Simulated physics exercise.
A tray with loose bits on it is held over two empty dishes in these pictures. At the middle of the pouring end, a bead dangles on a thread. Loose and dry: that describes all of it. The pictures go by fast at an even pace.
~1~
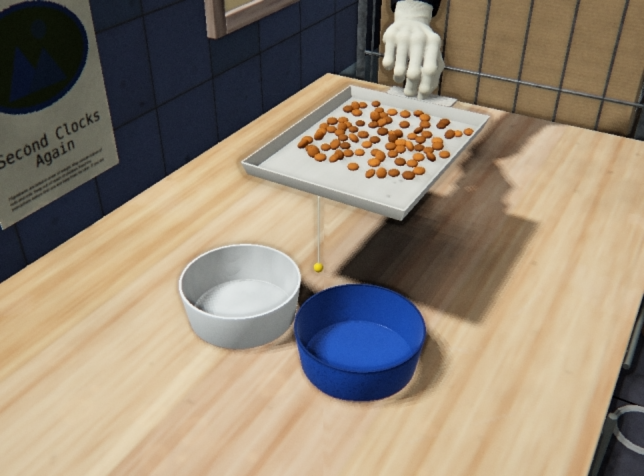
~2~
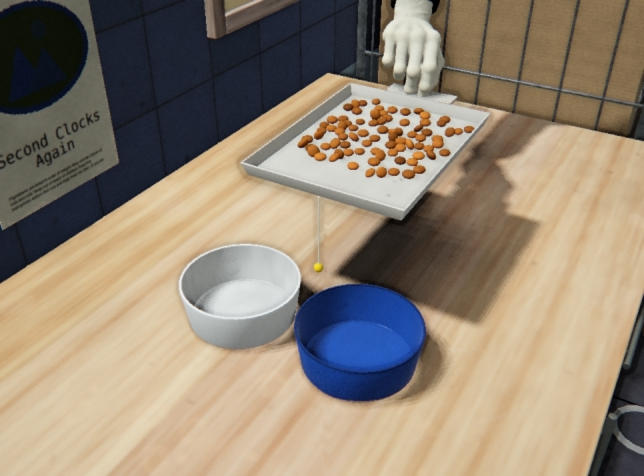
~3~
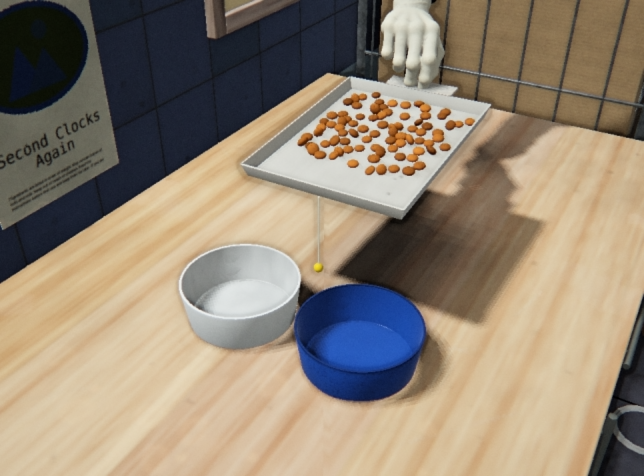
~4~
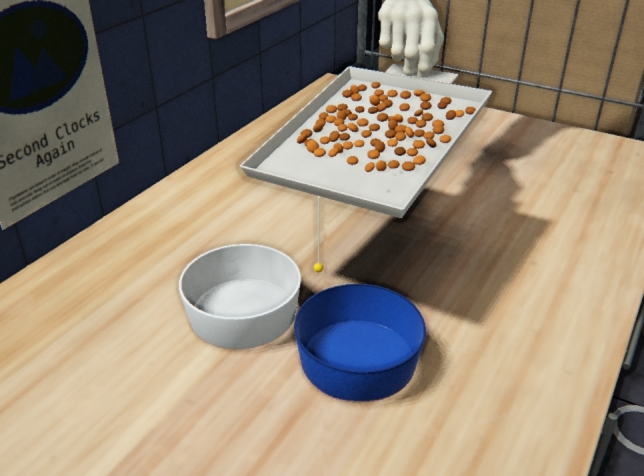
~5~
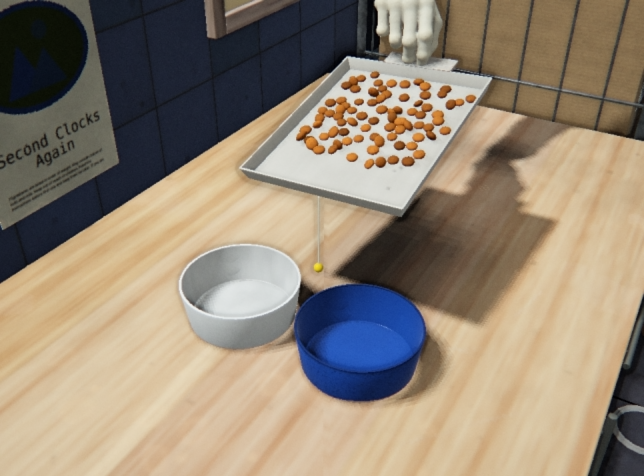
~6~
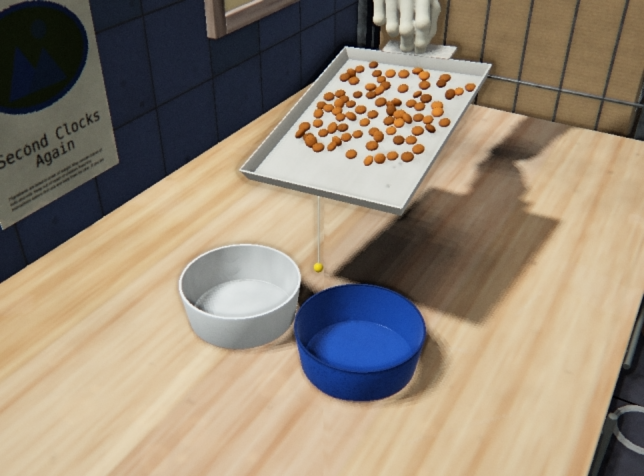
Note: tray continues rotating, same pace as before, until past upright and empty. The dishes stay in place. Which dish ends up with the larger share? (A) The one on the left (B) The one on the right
Answer: A.
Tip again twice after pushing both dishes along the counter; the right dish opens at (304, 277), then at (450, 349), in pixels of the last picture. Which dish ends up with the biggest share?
Try 1 - the dish at right; try 2 - the dish at left.
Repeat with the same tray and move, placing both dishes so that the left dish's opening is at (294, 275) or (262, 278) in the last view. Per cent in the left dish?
In order, 70 % and 90 %.
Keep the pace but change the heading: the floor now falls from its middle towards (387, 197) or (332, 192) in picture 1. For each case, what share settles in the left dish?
First heading roughly 0 %, second roughly 40 %.
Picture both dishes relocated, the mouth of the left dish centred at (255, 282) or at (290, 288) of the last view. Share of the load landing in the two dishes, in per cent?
Close to 90 in a hundred, followed by close to 70 in a hundred.
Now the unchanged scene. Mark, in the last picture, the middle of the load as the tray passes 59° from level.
In the last view the centre sits at roughly (286, 179).
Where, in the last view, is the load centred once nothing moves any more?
Once it all stops, the middle lies near (256, 310).
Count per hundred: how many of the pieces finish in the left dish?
Close to 80 per cent.
Soon after the last picture, tray tipped steeply; most on the tray; about a quarter in the air.
A little later, tray tipped right over; a small part on the tray; a small part in the right dish; about two thirds in the left dish; a stray few outside both; a small part in the air.
Later still, tray tipped past a quarter turn; a small part in the right dish; most in the left dish; a small part outside both.
At rest, tray tipped past a quarter turn; a small part in the right dish; most in the left dish; a small part outside both.
